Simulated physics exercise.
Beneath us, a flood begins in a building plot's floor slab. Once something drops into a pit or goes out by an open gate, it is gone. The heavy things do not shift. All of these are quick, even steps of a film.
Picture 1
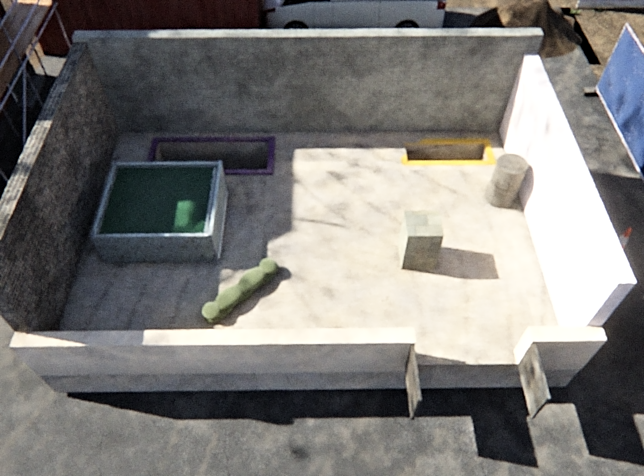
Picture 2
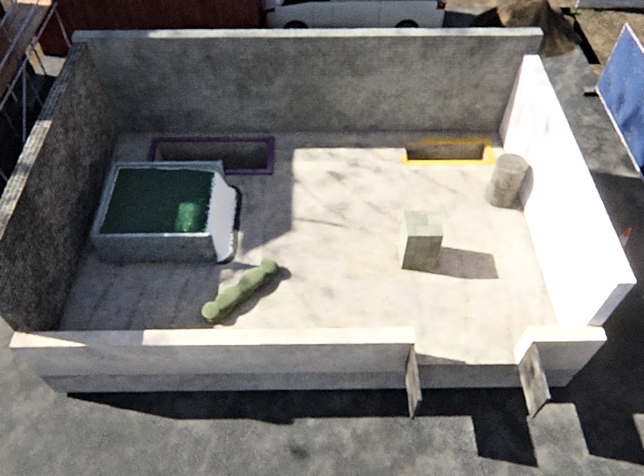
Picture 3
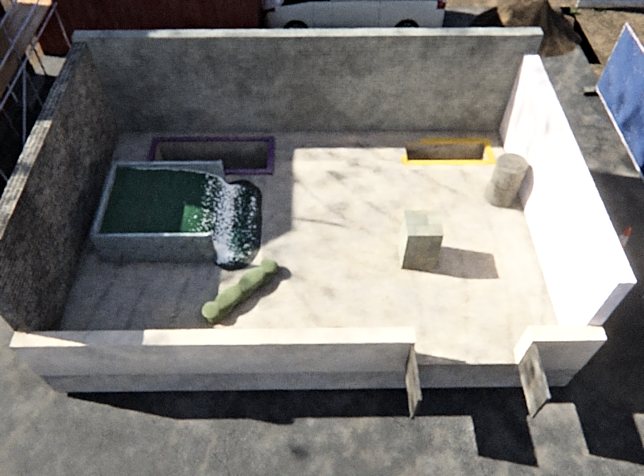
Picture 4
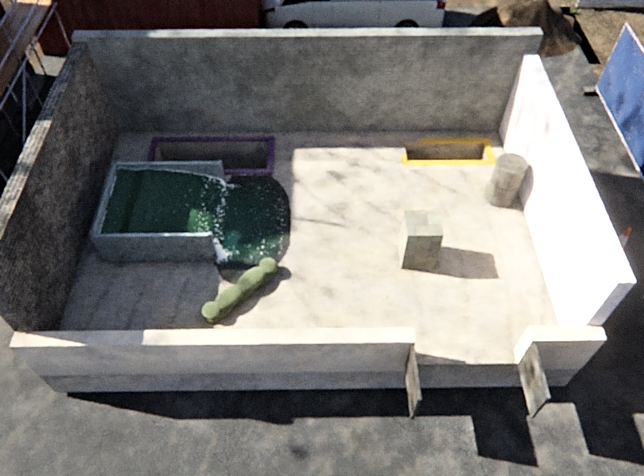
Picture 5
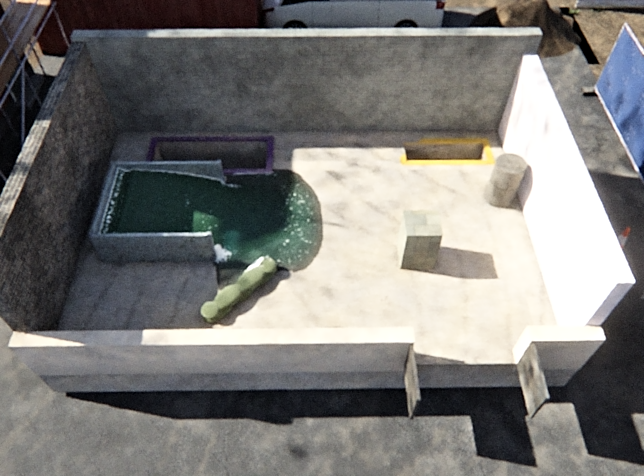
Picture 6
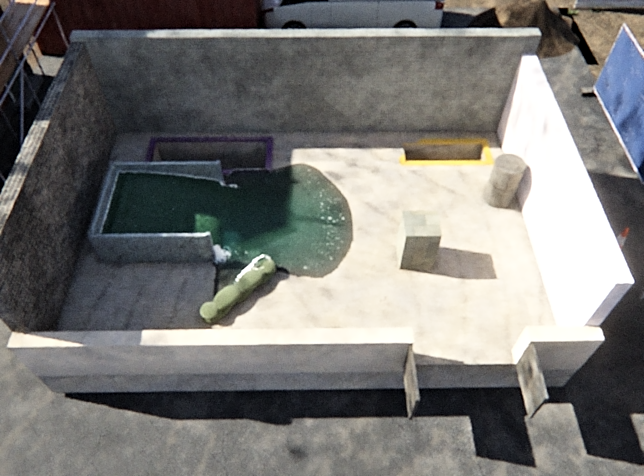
The clip opens on a walled plot with a still tank of green water at left, two rimmed pits along the back and a pale block at right. Water bursts from the tank's right side, foaming white, then spreads rightward across the floor in a widening, rounded sheet, nearing the block.
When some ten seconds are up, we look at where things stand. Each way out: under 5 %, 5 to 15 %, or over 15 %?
Gate over 15 %; purple pit under 5 %; yellow pit over 15 %.
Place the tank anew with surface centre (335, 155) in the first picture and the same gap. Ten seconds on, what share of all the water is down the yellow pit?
Within ten seconds, 50 percent of the total ends up in the yellow pit.
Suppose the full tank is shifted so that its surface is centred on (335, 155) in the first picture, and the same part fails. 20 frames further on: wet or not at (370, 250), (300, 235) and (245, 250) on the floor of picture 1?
In turn: No water, not flooded, free of water.
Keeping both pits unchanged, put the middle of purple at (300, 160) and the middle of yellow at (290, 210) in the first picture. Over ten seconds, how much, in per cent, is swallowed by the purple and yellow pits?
Purple 4%, yellow 45%.
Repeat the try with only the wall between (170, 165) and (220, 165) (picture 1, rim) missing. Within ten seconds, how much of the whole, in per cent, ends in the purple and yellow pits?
Approximately, purple takes 70 % and yellow takes 0 %.
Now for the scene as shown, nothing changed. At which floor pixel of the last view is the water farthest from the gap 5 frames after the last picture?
My estimate: Roughly (478, 242).
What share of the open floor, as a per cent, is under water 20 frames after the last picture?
Roughly 70 percent, I'd say.
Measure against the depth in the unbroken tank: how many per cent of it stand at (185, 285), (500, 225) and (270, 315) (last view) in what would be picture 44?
Roughly 2 per cent, 10 per cent and 0 per cent.
A moment on, water covers 40 % of the floor; the gate 0 %, the purple pit 0 %, the yellow pit 0 %.
Next, water covers 60 % of the floor; the gate 0 %, the purple pit 1 %, the yellow pit 2 %.
Then, water covers 70 % of the floor; the gate 5 %, the purple pit 1 %, the yellow pit 11 %.
Later, water covers 75 % of the floor; the gate 12 %, the purple pit 1 %, the yellow pit 28 %.
In the end, water covers 80 % of the floor; the gate 19 %, the purple pit 1 %, the yellow pit 37 %.
